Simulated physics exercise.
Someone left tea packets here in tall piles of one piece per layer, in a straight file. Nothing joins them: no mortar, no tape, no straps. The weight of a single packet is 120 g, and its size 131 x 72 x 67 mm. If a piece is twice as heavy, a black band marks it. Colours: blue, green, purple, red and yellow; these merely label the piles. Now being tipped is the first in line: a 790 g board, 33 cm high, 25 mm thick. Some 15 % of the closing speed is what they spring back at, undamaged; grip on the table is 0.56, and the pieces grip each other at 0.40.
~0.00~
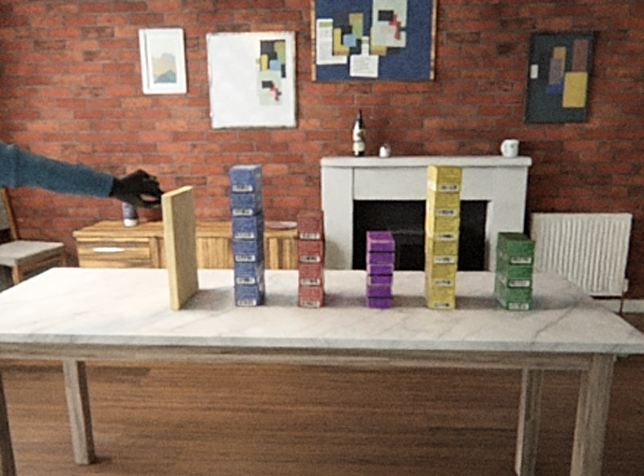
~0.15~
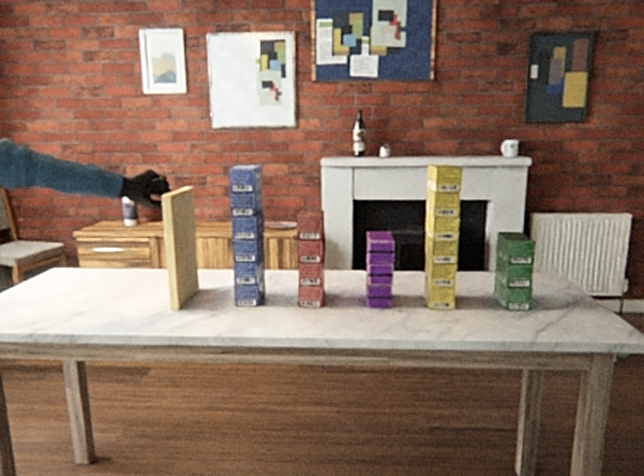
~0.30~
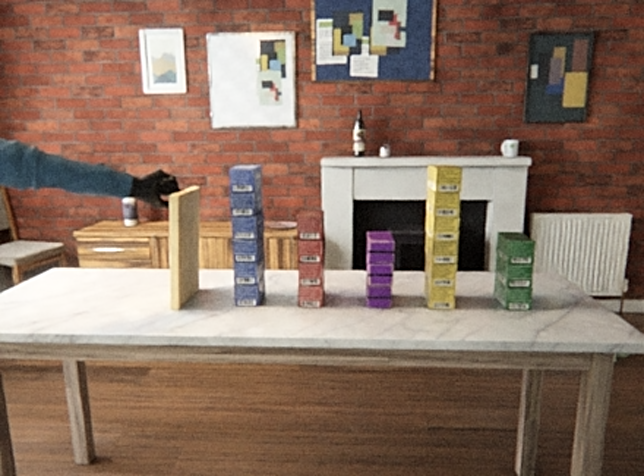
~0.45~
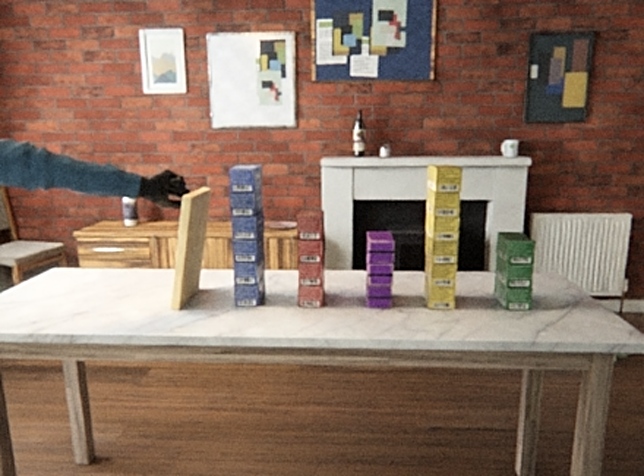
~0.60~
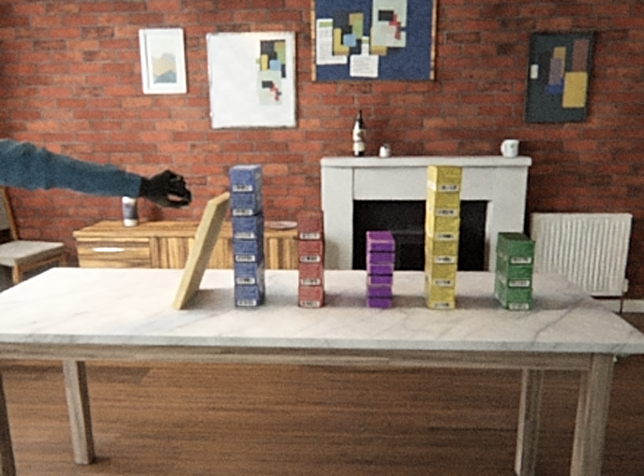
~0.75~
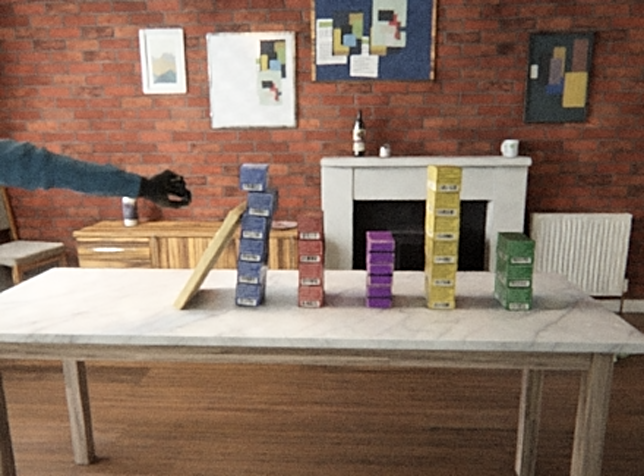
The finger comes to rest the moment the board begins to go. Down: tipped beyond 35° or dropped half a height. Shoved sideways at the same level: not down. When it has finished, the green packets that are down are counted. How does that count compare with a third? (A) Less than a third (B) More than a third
B, more than a third.
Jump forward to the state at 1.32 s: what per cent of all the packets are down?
45 per cent.
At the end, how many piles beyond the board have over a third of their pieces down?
Total count: 5.
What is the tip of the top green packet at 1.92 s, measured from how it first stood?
At that moment, roughly 25 degrees.
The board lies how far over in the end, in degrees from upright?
Roughly 70 degrees off upright.
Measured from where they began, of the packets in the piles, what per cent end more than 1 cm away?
Share: 100 in a hundred.
Around 1.00 s, board 56° from upright; none of the 3 green packets down (0 of 22 in all colours); top green packet unmoved; top blue packet tipped 29°, 31 mm lower.
Around 1.32 s, board 71° from upright; none of the 3 green packets down (10 of 22 in all colours); top green packet unmoved; top purple packet tipped 26°.
Around 1.92 s, board 71° from upright; none of the 3 green packets down (18 of 22 in all colours); top green packet tipped 27°; top yellow packet on its side.
Around 2.32 s, board 71° from upright; 3 of the 3 green packets down (21 of 22 in all colours); top green packet upside down; top yellow packet on its side.
Finally (2.7 s), board 71° from upright; 3 of the 3 green packets down (21 of 22 in all colours); top green packet on its side; top yellow packet on its side. That is 100 per cent.
